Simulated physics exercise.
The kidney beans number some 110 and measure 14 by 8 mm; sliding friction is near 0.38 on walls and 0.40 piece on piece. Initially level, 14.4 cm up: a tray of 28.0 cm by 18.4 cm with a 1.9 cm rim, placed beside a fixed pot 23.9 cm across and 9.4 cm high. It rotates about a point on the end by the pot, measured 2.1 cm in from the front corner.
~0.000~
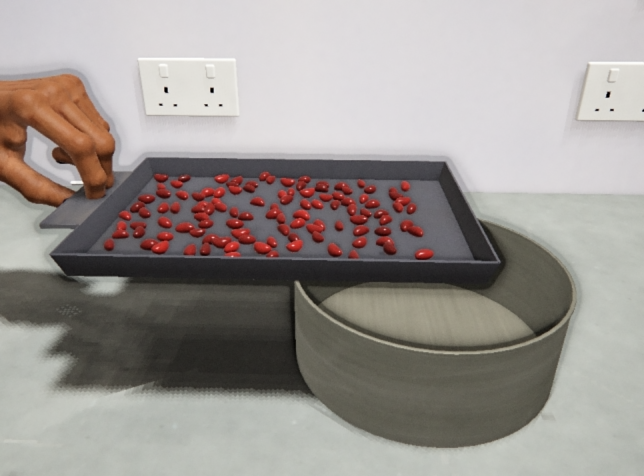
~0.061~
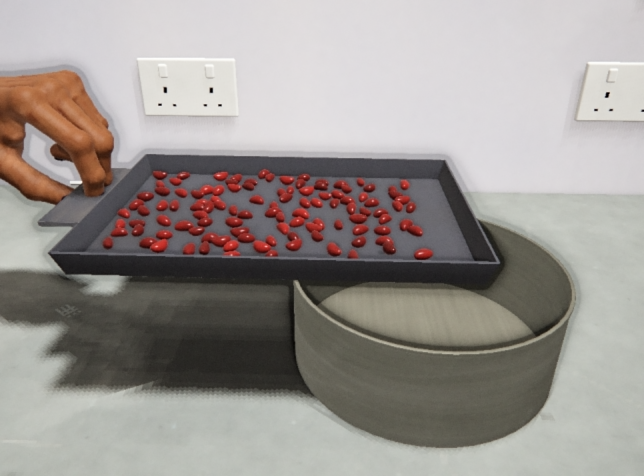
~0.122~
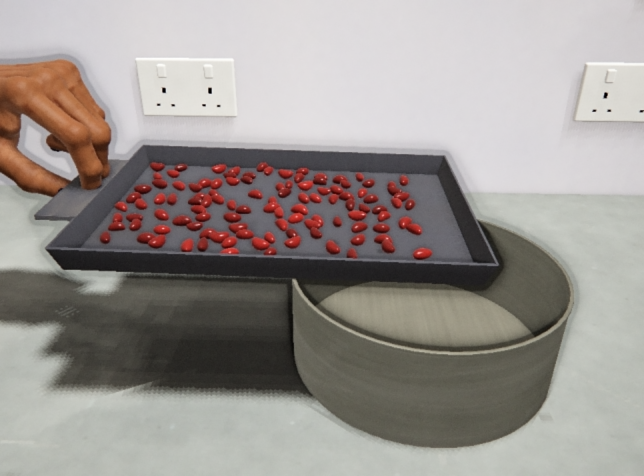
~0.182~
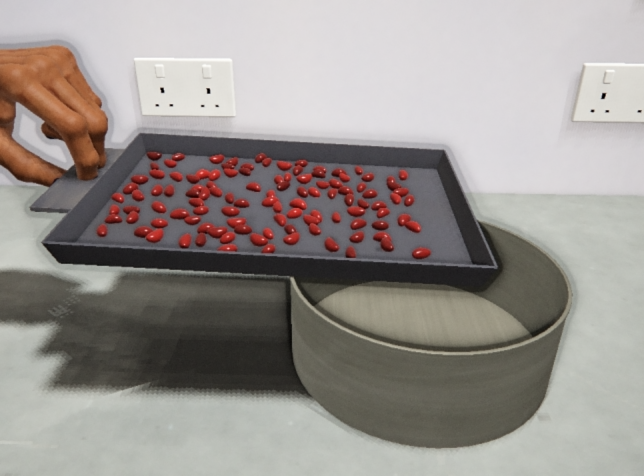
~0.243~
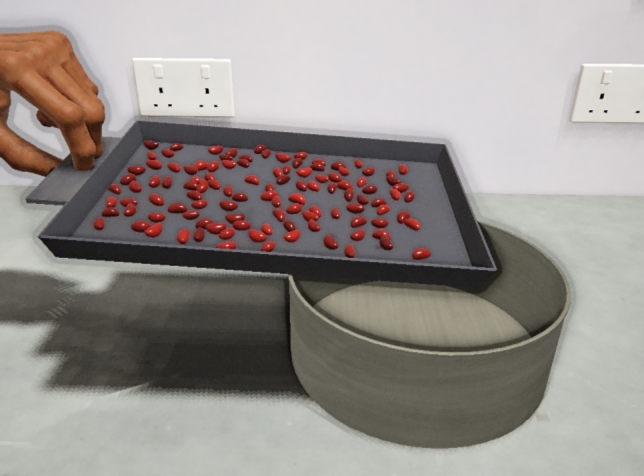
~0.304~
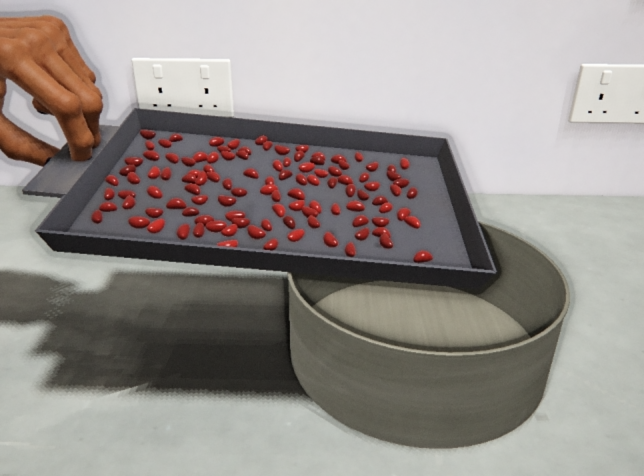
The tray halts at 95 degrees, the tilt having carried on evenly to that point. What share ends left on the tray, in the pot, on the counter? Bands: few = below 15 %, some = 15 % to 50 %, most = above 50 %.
Tray: Few, pot: Few, counter: Most.
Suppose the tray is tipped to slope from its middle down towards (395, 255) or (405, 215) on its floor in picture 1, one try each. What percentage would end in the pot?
Near 20 and 100 per cent, in that order.
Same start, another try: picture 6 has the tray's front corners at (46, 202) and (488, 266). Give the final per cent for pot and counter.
Pot: 10, counter: 90.
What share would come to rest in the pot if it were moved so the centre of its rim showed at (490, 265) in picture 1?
Roughly 5 per cent.
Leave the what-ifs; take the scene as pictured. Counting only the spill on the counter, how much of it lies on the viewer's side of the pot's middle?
Roughly 100 per cent.
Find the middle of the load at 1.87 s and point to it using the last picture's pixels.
Look near (386, 243) in the last picture.
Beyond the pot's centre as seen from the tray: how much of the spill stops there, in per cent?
Around 70 per cent, give or take.
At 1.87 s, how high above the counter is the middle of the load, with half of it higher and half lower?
The halfway mark is near 18 cm.
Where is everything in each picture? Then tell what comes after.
In the first picture, tray tilt 0 degrees, front corners at (61, 251) and (490, 258); middle of the pieces at (275, 214); pot at (429, 265).
In the second picture, tray tilt 1 degrees, front corners at (60, 249) and (489, 259); middle of the pieces at (274, 212).
In the third picture, tray tilt 3 degrees, front corners at (57, 244) and (488, 261); middle of the pieces at (273, 208).
In the fourth picture, tray tilt 5 degrees, front corners at (53, 238) and (487, 262), lowest corner right front; middle of the pieces at (271, 202).
In the fifth picture, tray tilt 8 degrees, front corners at (50, 233) and (486, 264), lowest corner right front; middle of the pieces at (270, 196).
In the sixth picture, tray tilt 10 degrees, front corners at (48, 227) and (486, 266), lowest corner right front; middle of the pieces at (270, 190); pot at (423, 266). Its pace works out near 40 degrees a second.
After 1.24 s, tilt 49 degrees; the tray holds 100 %, the pot 0 %.
After 1.87 s, tilt 76 degrees; the tray holds 95 %, the pot 0 %.
After 2.54 s, tilt 95 degrees; the tray holds 0 %, the pot 0 %.
By 3.5 s all is still; tray 0 %, pot 0 %, counter 100 %.
